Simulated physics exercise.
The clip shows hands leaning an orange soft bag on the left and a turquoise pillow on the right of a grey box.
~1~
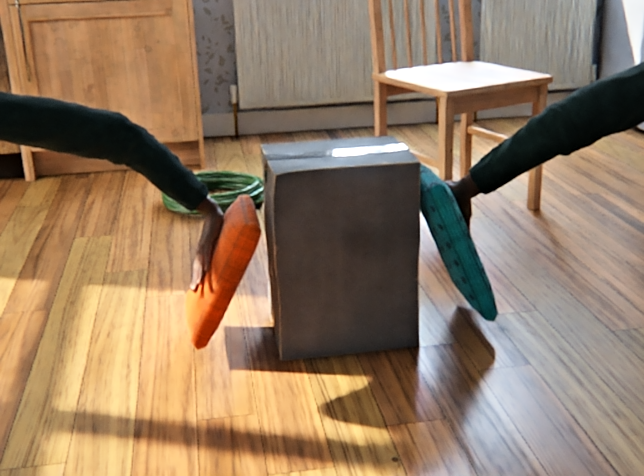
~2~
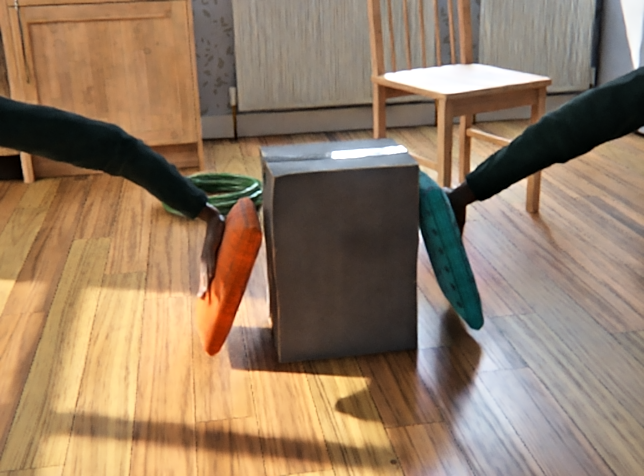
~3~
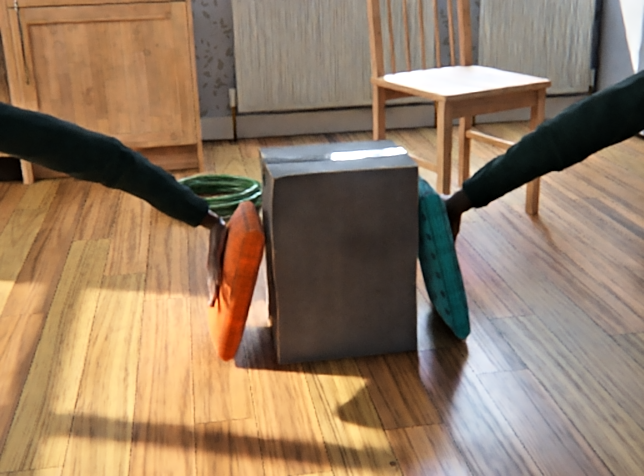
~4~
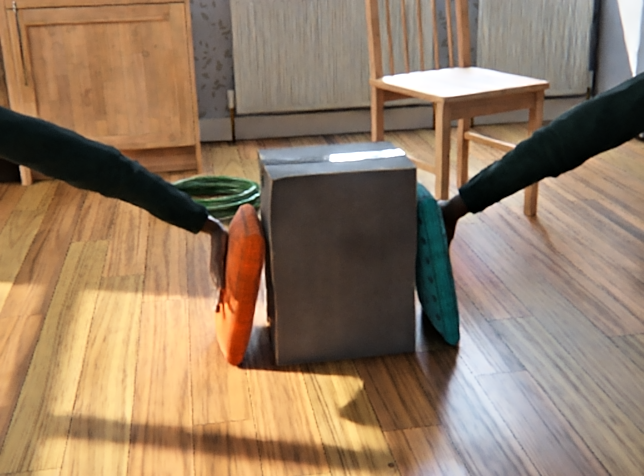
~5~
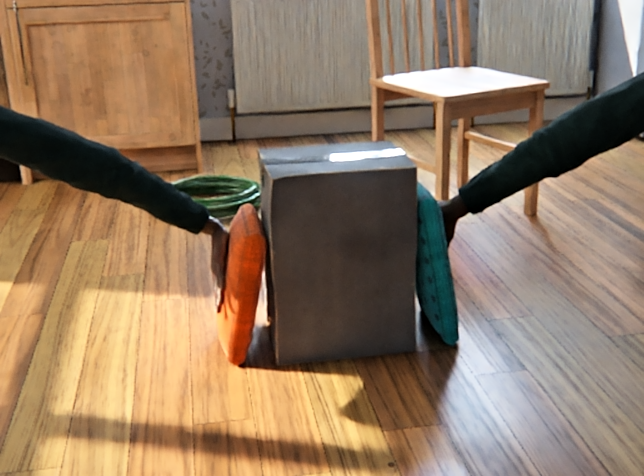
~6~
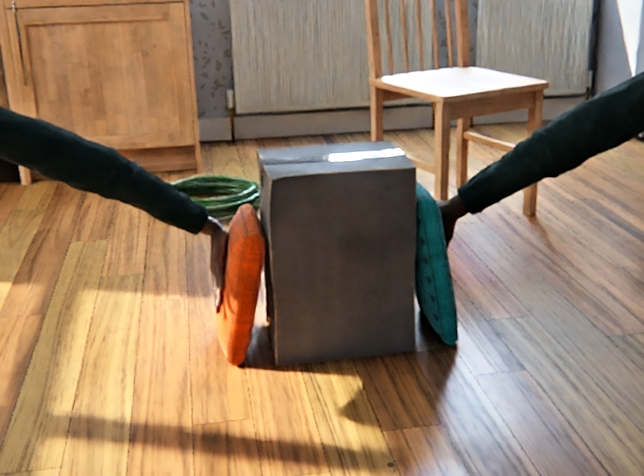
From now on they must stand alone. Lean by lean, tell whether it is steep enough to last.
The orange soft bag lasts, still upright; the turquoise pillow lasts, still upright.
Then, 0.22 s after the last picture, soft bag leaning near (241, 284); pillow leaning near (426, 257).
At rest, soft bag leaning near (241, 283); pillow leaning near (426, 257). The orange soft bag remains propped up and the turquoise pillow keeps leaning.
